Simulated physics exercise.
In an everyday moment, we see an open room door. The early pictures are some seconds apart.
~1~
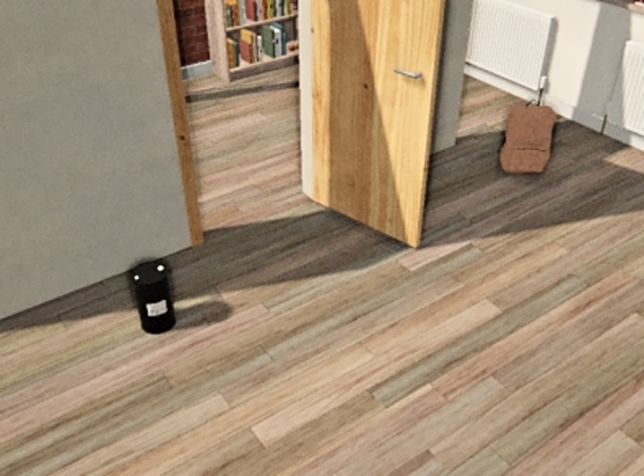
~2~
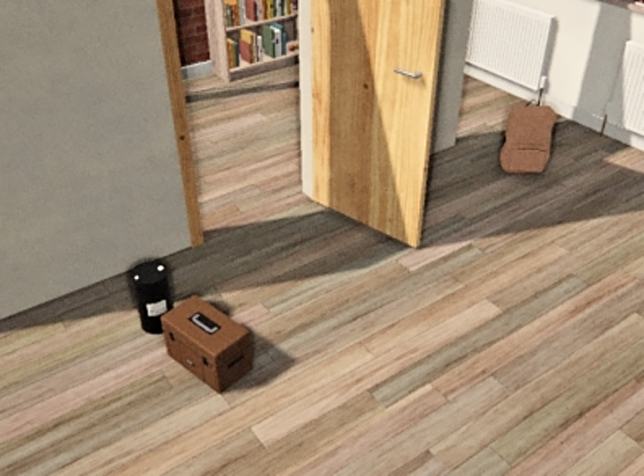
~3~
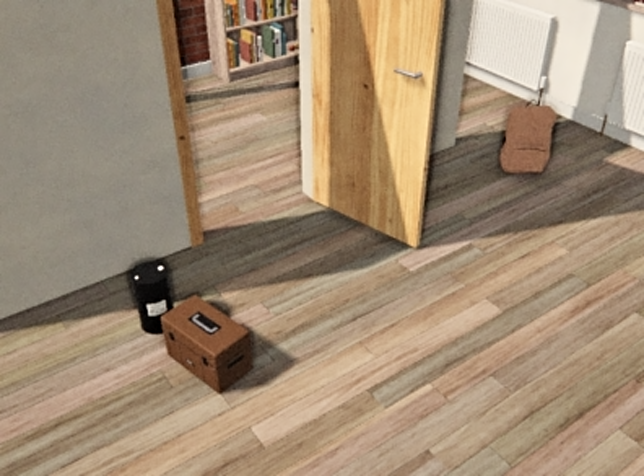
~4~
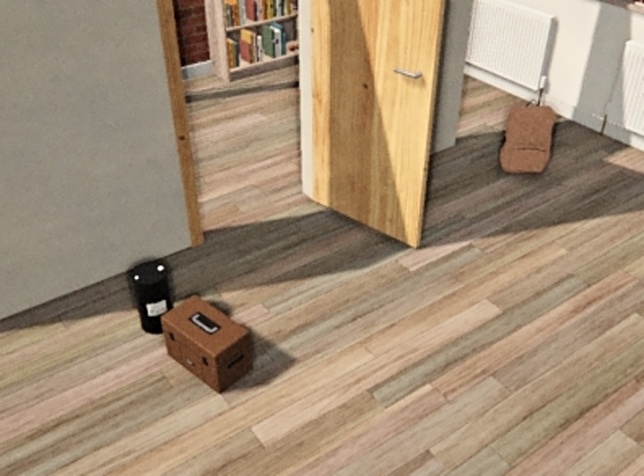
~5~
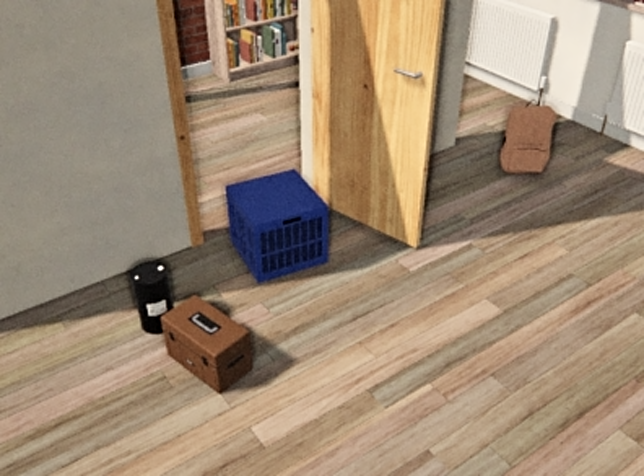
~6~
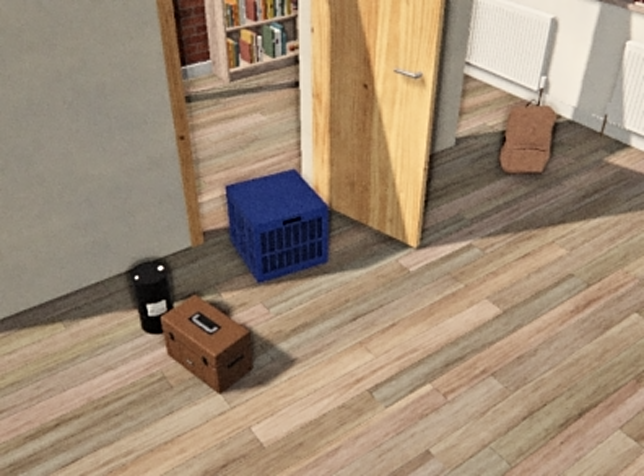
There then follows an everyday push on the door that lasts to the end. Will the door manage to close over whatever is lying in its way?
You can tell the door won't budge further before the frame.
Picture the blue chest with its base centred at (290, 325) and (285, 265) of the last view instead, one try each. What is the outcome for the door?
Try one: The door swings to; try two: It gets held up.
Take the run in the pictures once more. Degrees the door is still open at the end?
Close to 65 degrees, I'd say.
Then, 0.70 s past the last view, door 91° open.
Then, 1.10 s past the last view, door 75° open.
Finally, door 63° open; all 3 still in place. Final places as the last picture's camera would see them, blue chest near (276, 224).
